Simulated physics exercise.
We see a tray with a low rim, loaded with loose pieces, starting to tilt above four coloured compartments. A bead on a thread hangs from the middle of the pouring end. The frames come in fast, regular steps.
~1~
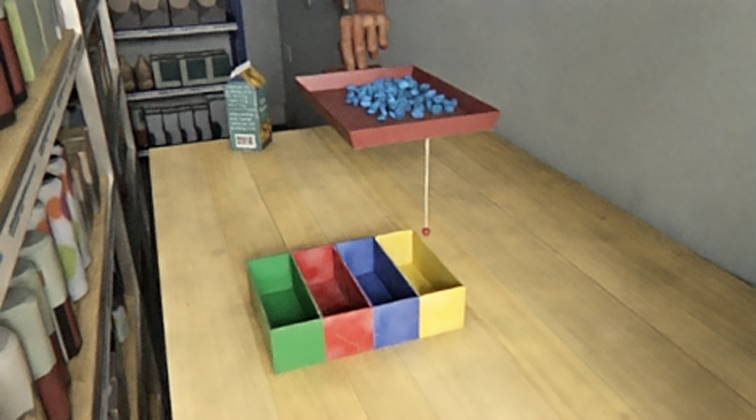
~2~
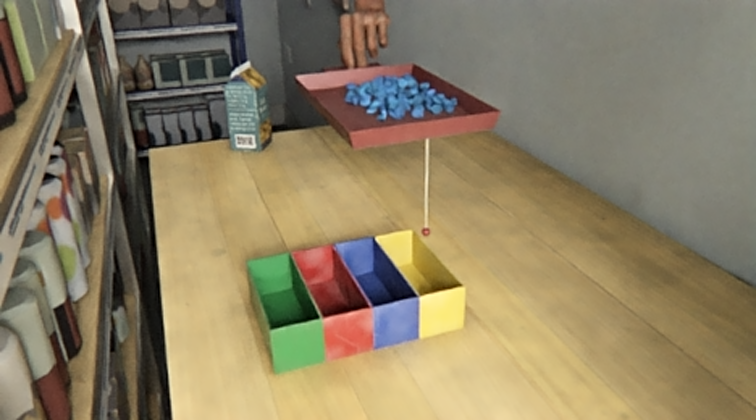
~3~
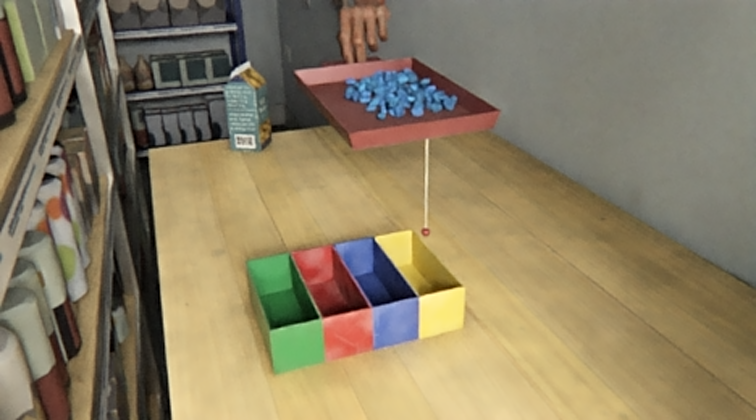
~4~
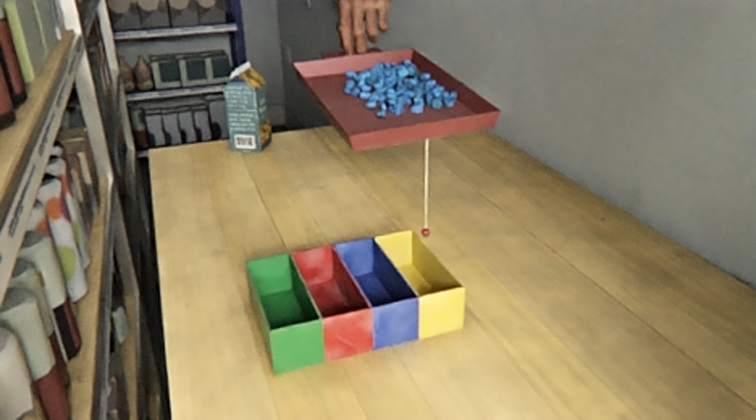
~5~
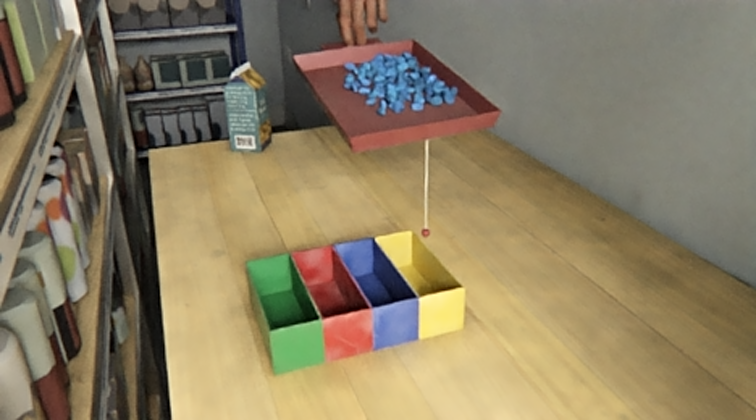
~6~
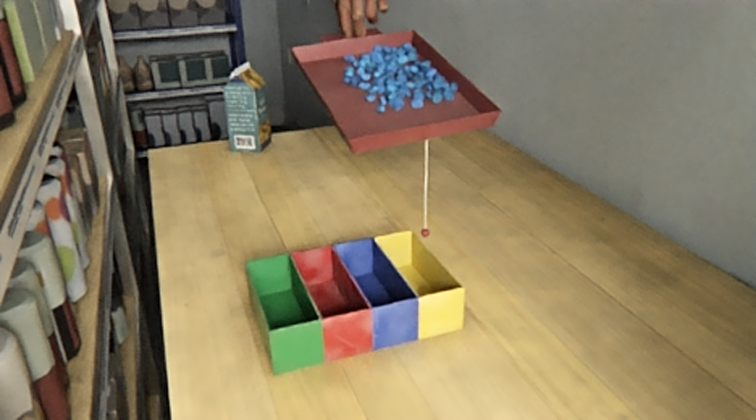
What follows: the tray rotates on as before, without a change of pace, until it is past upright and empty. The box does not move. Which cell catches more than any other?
Fullest: The blue cell.
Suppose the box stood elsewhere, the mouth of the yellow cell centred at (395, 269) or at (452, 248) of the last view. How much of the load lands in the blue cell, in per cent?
First some 30, then 40 per cent.
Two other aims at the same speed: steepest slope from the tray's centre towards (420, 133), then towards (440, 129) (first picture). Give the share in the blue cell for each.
About 10 and 0 per cent.
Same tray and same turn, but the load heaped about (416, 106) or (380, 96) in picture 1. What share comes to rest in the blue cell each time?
About 40 and 50 per cent.
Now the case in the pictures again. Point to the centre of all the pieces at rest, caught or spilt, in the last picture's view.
Around (394, 309).
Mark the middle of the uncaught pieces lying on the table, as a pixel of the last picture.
Around (477, 312).
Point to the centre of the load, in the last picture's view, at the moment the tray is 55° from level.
Roughly at (402, 123).
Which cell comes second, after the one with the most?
The runner-up: The cell in yellow.
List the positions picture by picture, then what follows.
The first picture shows corners of the pouring end near (353, 129) and (494, 110), level; middle of the load near (401, 95), aquarium stones; bead on its thread near (426, 231); green cell near (298, 342); red cell near (349, 330); blue cell near (396, 319); yellow cell near (442, 308).
The second picture shows corners of the pouring end near (353, 130) and (494, 110), level; middle of the load near (401, 94).
The third picture shows corners of the pouring end near (353, 131) and (494, 110), tipped barely, lowest at the left corner; middle of the load near (401, 90).
The fourth picture shows corners of the pouring end near (353, 133) and (495, 110), tipped a little, lowest at the left corner; middle of the load near (401, 84).
The fifth picture shows corners of the pouring end near (353, 135) and (495, 110), tipped a little, lowest at the left corner; middle of the load near (401, 78).
The sixth picture shows corners of the pouring end near (353, 136) and (495, 109), tipped a little, lowest at the left corner; middle of the load near (400, 72); green cell near (297, 343); red cell near (348, 331); blue cell near (396, 320); yellow cell near (441, 309).
Shortly afterwards, tray tipped steeply; all but a few on the tray; only a few falling or outside the box.
Next, tray tipped right over; near two thirds on the tray; a little in the blue cell; a little in the red cell; only a few in the yellow cell; a little falling or outside the box.
Some moments later, tray tipped past a quarter turn; near half in the blue cell; near a quarter in the yellow cell; a little in the red cell; near a quarter falling or outside the box.
In the end, tray tipped past a quarter turn; near half in the blue cell; near a quarter in the yellow cell; a little in the red cell; none at all in the green cell; near a quarter outside the box.
